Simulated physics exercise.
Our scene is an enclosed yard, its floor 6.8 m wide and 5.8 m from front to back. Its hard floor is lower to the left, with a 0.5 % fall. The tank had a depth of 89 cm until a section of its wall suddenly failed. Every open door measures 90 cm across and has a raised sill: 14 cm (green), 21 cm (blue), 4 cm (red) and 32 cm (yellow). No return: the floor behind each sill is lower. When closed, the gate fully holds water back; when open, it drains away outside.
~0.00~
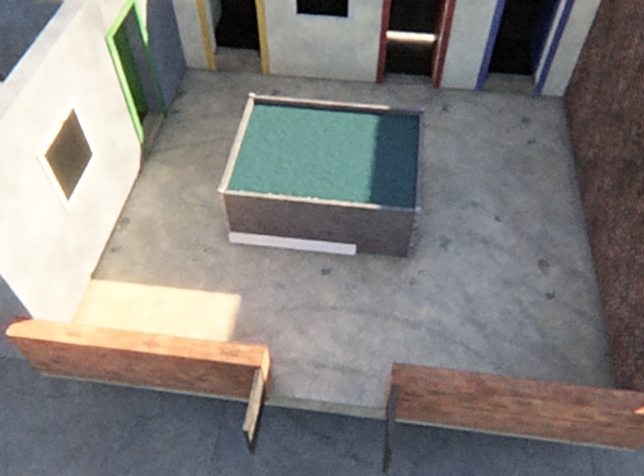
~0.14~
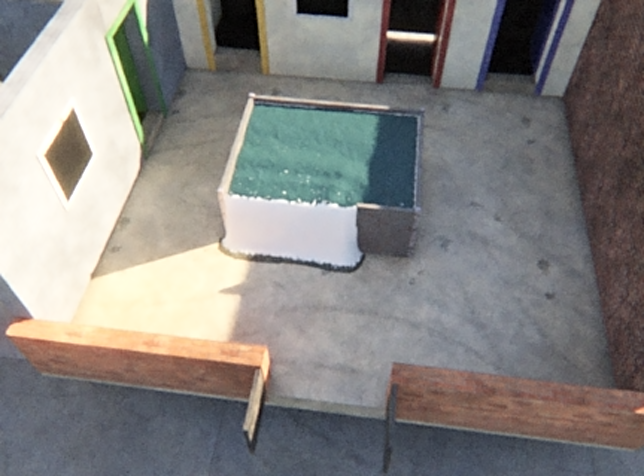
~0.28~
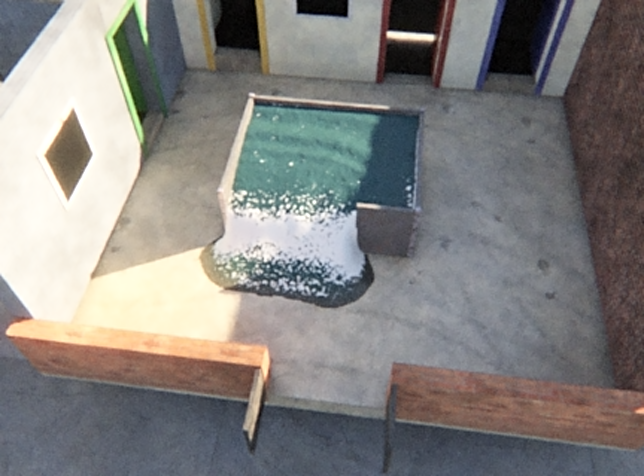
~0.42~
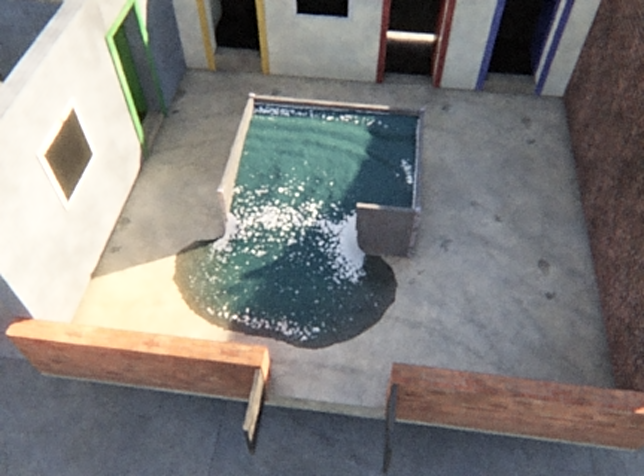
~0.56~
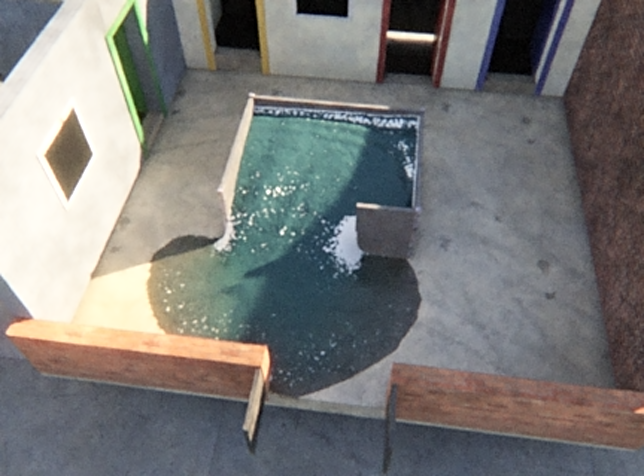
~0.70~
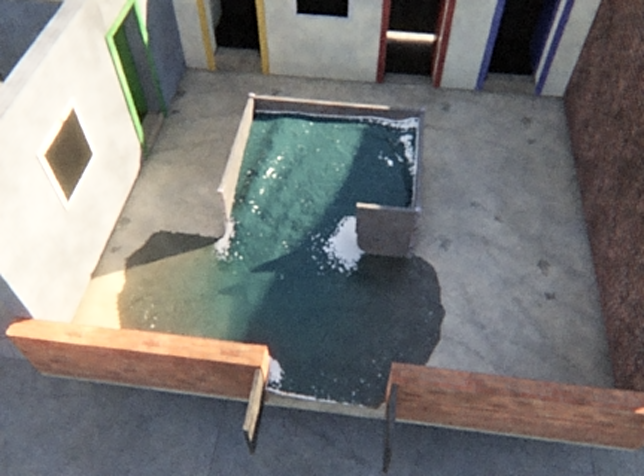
The footage shows a raised tank of still green water in a walled yard, then water pouring through an opening in its front and spreading in a widening dark pool across the floor to the low brick walls and open gateway.
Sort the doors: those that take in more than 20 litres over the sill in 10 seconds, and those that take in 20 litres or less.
Sorted: The green door takes in 20 litres or less; the blue door takes in 20 litres or less; the red door takes in 20 litres or less; the yellow door takes in 20 litres or less.
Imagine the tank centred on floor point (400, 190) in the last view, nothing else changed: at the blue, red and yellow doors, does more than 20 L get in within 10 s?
Then: Blue not over, red over, yellow under.
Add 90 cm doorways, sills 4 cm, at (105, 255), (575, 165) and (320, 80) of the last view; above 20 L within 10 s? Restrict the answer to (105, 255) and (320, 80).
The first doorway goes beyond and the second goes beyond.
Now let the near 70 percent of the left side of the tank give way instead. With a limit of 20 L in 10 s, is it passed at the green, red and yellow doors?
Then green exceeds it, red exceeds it, yellow does not exceed it.
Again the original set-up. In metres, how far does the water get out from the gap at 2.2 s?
I'd say close to 4.6 m.
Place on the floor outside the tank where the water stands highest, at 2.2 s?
About (74, 350).
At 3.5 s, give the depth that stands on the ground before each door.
You'd see green at 6 cm, blue at 0 cm, red at 0 cm and yellow at 25 cm.
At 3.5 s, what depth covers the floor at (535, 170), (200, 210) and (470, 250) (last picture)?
Around 0 cm, 6 cm and 0 cm, in the order given.
After 1.4 s water covers 25 % of the floor and is deepest (62 cm) near (61, 349); green door not reached, blue door not reached, red door not reached, yellow door not reached.
After 2.2 s water covers 30 % of the floor and is deepest (62 cm) near (74, 350); green door not reached, blue door not reached, red door not reached, yellow door not reached.
After 3.5 s water covers 55 % of the floor and is deepest (32 cm) near (61, 349); green door 6 cm at the sill, 0 L in, blue door not reached, red door not reached, yellow door 25 cm at the sill, 0 L in.
After 6.0 s water covers 85 % of the floor and is deepest (21 cm) near (170, 107); green door 6 cm at the sill, 0 L in, blue door 3 cm at the sill, 0 L in, red door 5 cm at the sill, 0 L in, yellow door 20 cm at the sill, 0 L in.
After 10.0 s water covers 95 % of the floor and is deepest (14 cm) near (483, 93); green door 11 cm at the sill, 3 L in, blue door 14 cm at the sill, 0 L in, red door 5 cm at the sill, 2 L in, yellow door 10 cm at the sill, 0 L in.
